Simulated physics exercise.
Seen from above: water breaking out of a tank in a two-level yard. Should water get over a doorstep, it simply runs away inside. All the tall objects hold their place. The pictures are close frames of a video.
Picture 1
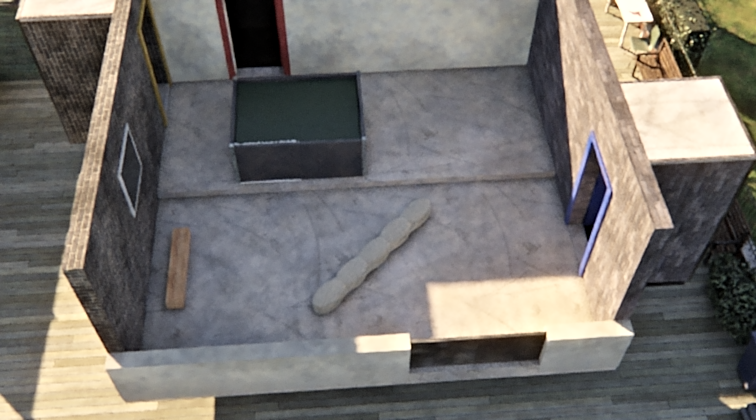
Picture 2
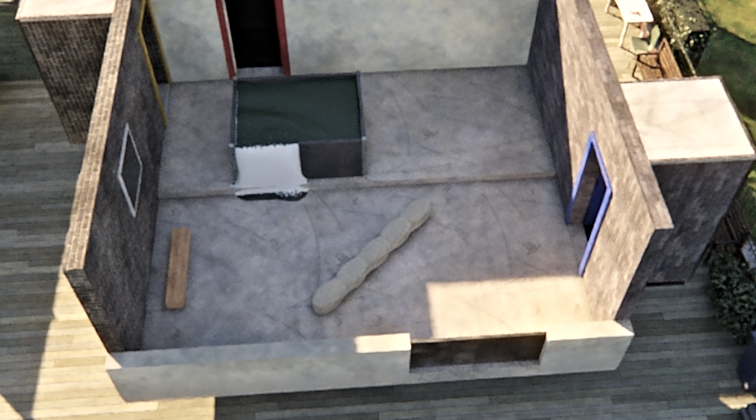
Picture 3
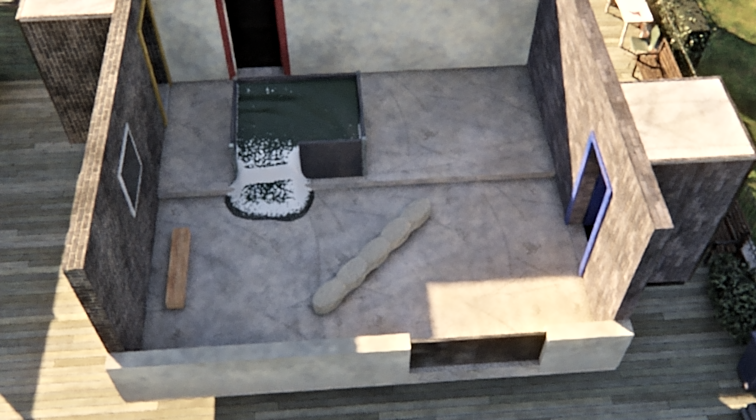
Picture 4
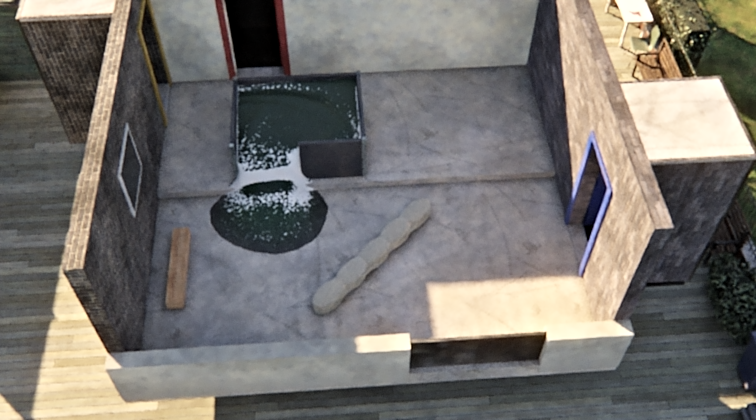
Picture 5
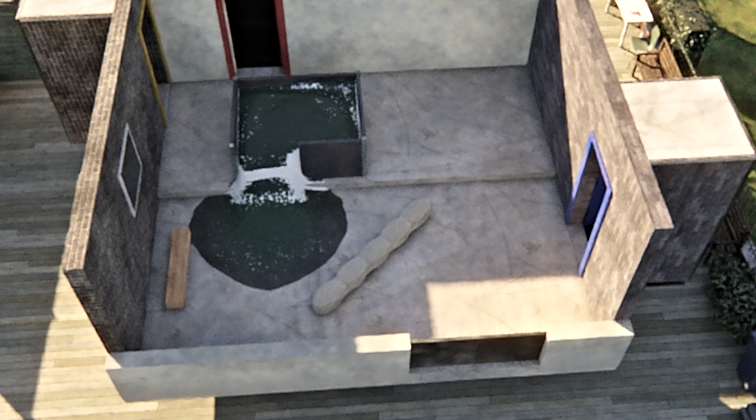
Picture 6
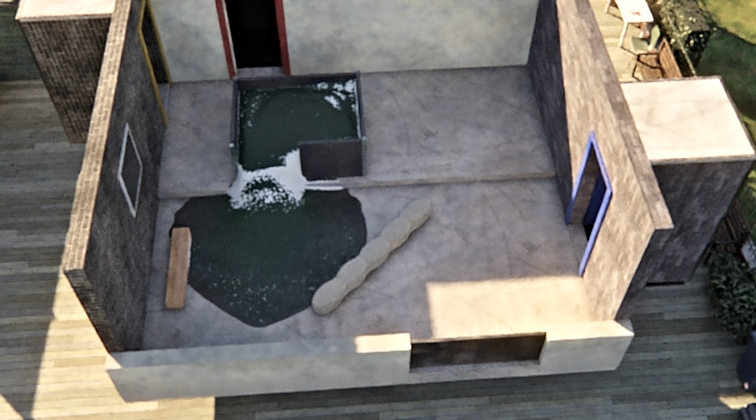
A roofless, walled yard on two levels, with a pale stone floor, is seen from high above by a still camera. A dark tank of green water stands at the upper left, with a brown plank and a lumpy beige roll below and a blue-framed opening at right. Water bursts from the tank's front left in white foam, drops onto the lower floor and spreads in a widening dark pool to the plank and roll.
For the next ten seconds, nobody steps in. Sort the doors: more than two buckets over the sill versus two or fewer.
Sorted by door: Red door - two or fewer; blue door - more than two; yellow door - two or fewer.
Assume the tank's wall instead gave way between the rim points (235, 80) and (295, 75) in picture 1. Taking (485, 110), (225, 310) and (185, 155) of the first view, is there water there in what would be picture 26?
Respectively: Drenched, parched and drenched.
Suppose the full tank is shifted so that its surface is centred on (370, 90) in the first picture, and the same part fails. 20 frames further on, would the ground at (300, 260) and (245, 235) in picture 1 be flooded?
I'd say watered for the first and watered for the second.
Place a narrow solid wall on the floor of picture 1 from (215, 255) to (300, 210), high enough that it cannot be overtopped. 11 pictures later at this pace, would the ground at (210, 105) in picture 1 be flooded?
There: Awash.
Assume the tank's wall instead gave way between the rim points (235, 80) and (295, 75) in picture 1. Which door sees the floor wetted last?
My pick: The blue door.
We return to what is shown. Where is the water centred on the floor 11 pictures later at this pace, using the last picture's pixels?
That comes out near (270, 233).
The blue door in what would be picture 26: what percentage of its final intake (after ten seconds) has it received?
That share would be near 0 %.
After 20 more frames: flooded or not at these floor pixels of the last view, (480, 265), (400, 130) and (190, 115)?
Same order as asked: Drenched; dry as before; dry as before.
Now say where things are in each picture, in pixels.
In the first frame, the water tank at (298, 112) is whole and still.
In the second frame, water pours out at (270, 169) and has run to (235, 184).
In the third frame, water pours out at (270, 169) and has run to (301, 214).
In the fourth frame, water pours out at (270, 171) and has run to (286, 247).
In the fifth frame, water pours out at (270, 170) and has run to (255, 284).
In the sixth frame, water pours out at (270, 170) and has run to (254, 321).
A moment on, water covers 25 % of the floor; the red door not reached, the blue door not reached, the yellow door not reached.
Next, water covers 35 % of the floor; the red door not reached, the blue door not reached, the yellow door not reached.
Then, water covers 50 % of the floor; the red door not reached, the blue door not reached, the yellow door not reached.
Later, water covers 65 % of the floor; the red door under two buckets in, the blue door over two buckets in, the yellow door wet at the sill, nothing in.
In the end, water covers 75 % of the floor; the red door under two buckets in, the blue door far over two buckets in, the yellow door wet at the sill, nothing in.
